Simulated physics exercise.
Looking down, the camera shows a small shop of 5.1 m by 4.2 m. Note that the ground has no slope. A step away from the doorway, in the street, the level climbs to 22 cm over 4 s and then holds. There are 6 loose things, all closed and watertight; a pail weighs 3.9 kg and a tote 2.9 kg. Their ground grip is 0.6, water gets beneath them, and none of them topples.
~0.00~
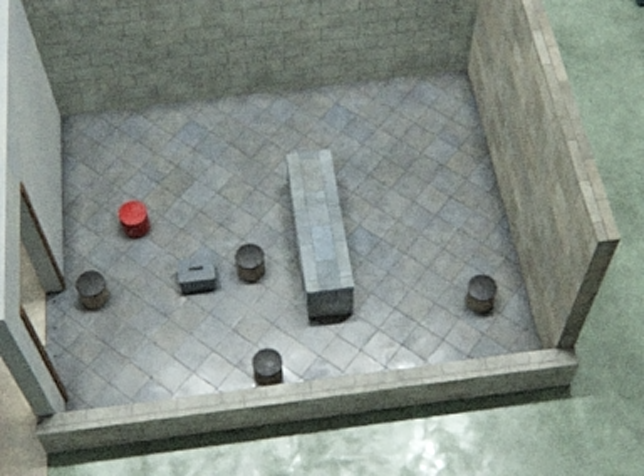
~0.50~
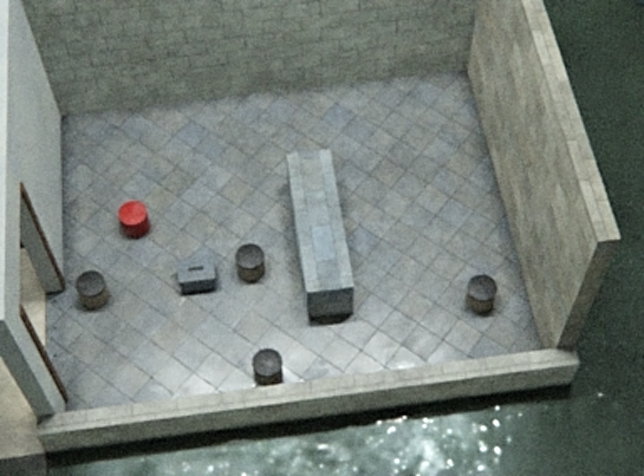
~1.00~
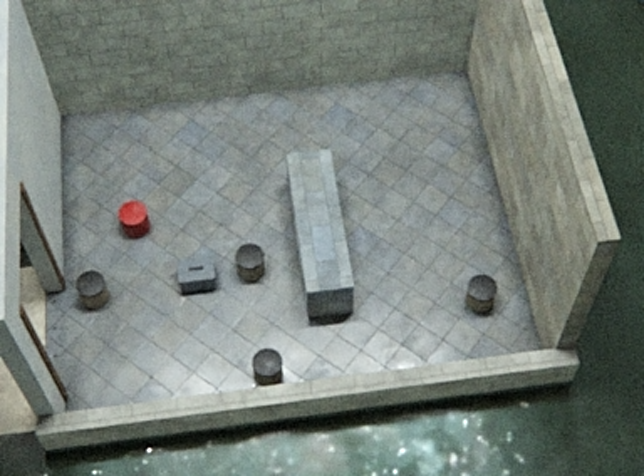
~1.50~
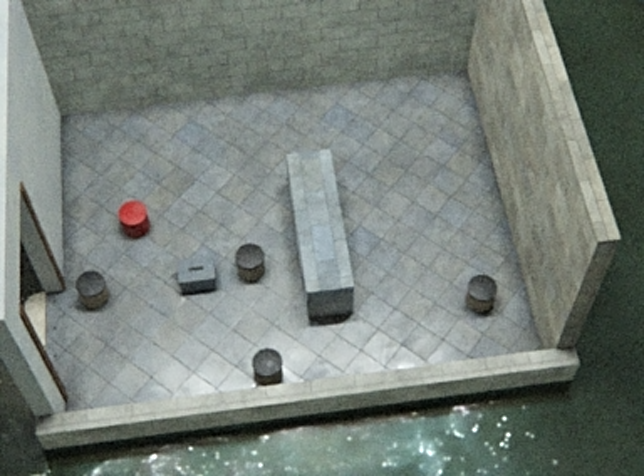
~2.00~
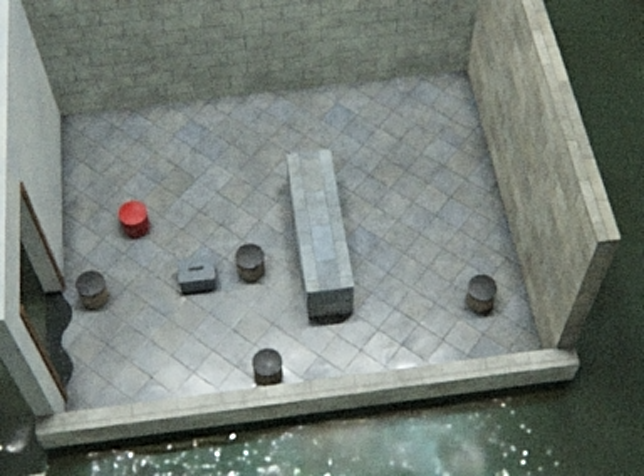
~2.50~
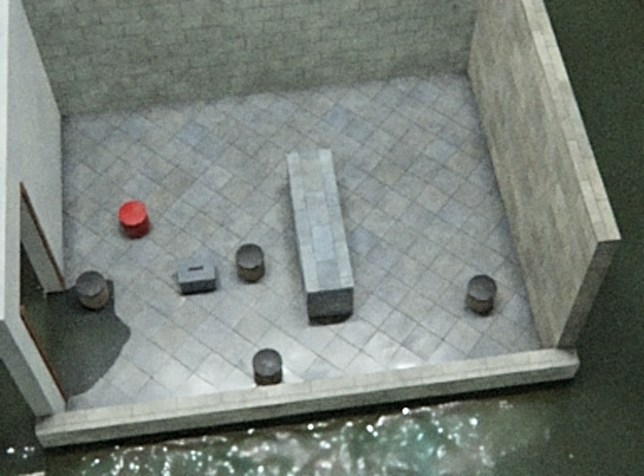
Water rising outside a small walled room, then spreading through the left doorway across the tiled floor, the red pail staying still.
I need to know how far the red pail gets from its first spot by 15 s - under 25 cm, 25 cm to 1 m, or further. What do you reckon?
I'd say 25 cm to 1 m.
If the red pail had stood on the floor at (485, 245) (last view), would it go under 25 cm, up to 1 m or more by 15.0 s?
Outcome - it ends up well away.
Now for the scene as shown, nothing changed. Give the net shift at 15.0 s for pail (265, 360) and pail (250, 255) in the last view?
First 250 cm, then 140 cm.
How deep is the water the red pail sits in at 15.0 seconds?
I'd put it at about 6 cm.
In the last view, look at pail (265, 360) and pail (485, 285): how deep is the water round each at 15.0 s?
Depths: Near 10 cm, then near 10 cm.
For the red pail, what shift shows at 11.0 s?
Around 0 cm from the start by that time.
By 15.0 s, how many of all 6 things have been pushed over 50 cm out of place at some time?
The total is 6.
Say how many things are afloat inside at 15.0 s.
At that point I count 6.
After 3.5 s the red pail is near (133, 213), 0.0 m from its start, aground; 0 afloat.
After 6.8 s the red pail is near (133, 213), 0.0 m from its start, aground; 3 afloat.
After 11.0 s the red pail is near (134, 212), 0.0 m from its start, aground; 4 afloat.
After 15.0 s the red pail is near (196, 188), 0.8 m from its start, afloat; 6 afloat.
